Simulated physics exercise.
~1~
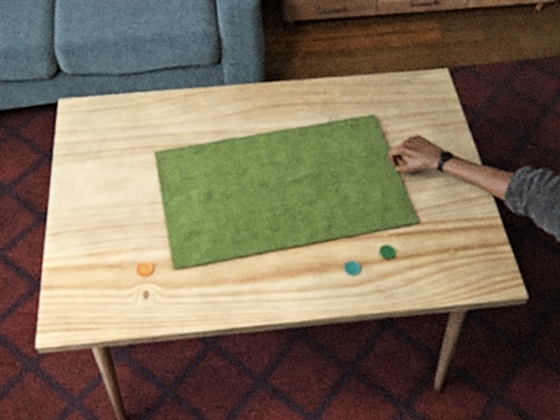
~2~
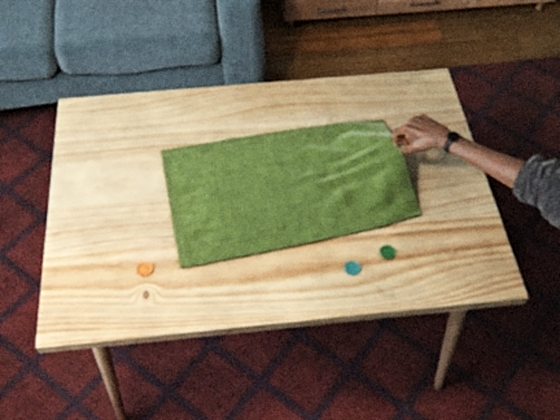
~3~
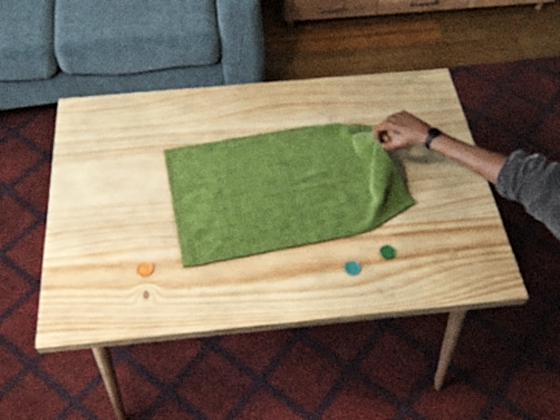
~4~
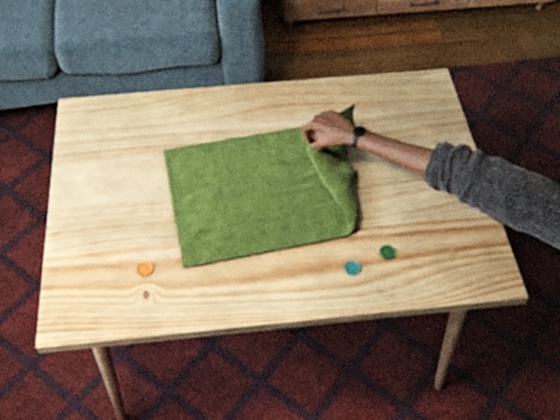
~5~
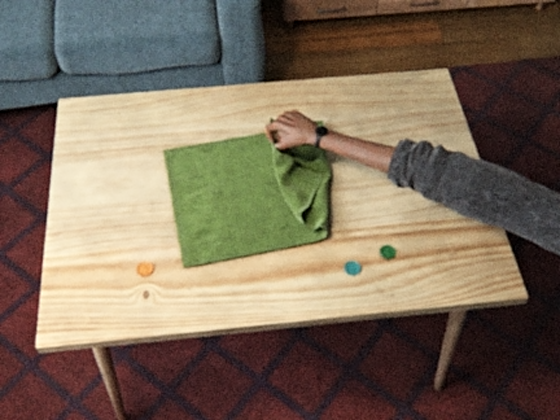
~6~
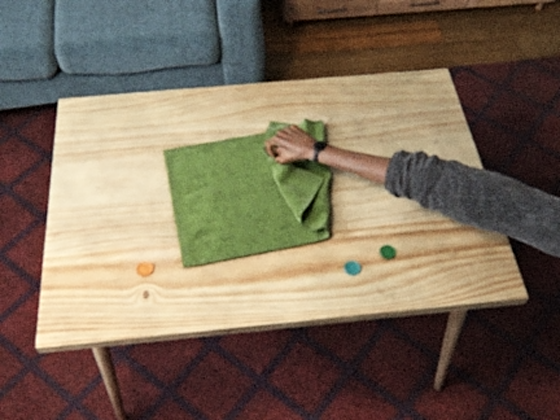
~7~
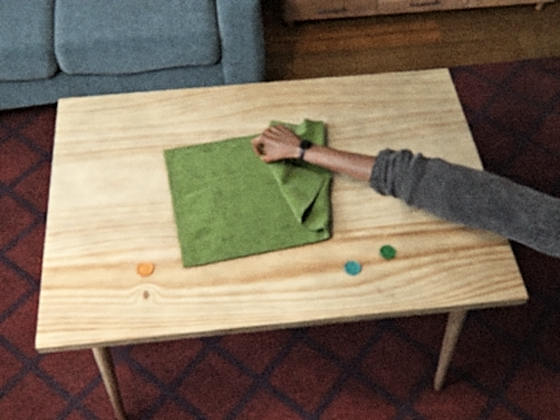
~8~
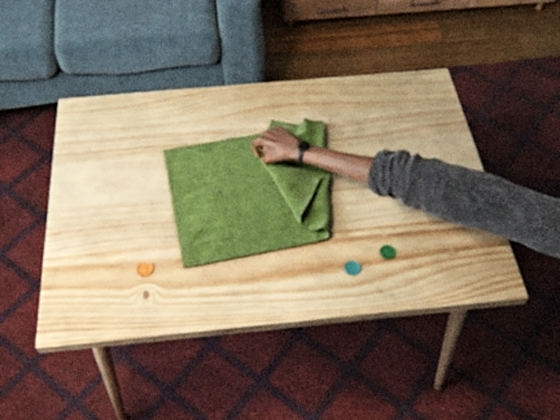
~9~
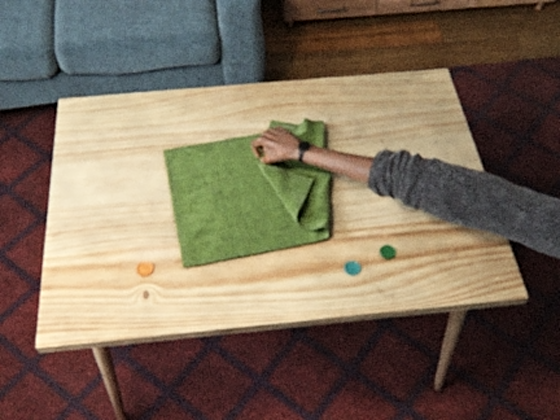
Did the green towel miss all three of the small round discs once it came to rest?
Yes, the towel was not over any of them at the end. The orange, teal and green discs all still showed in the open.
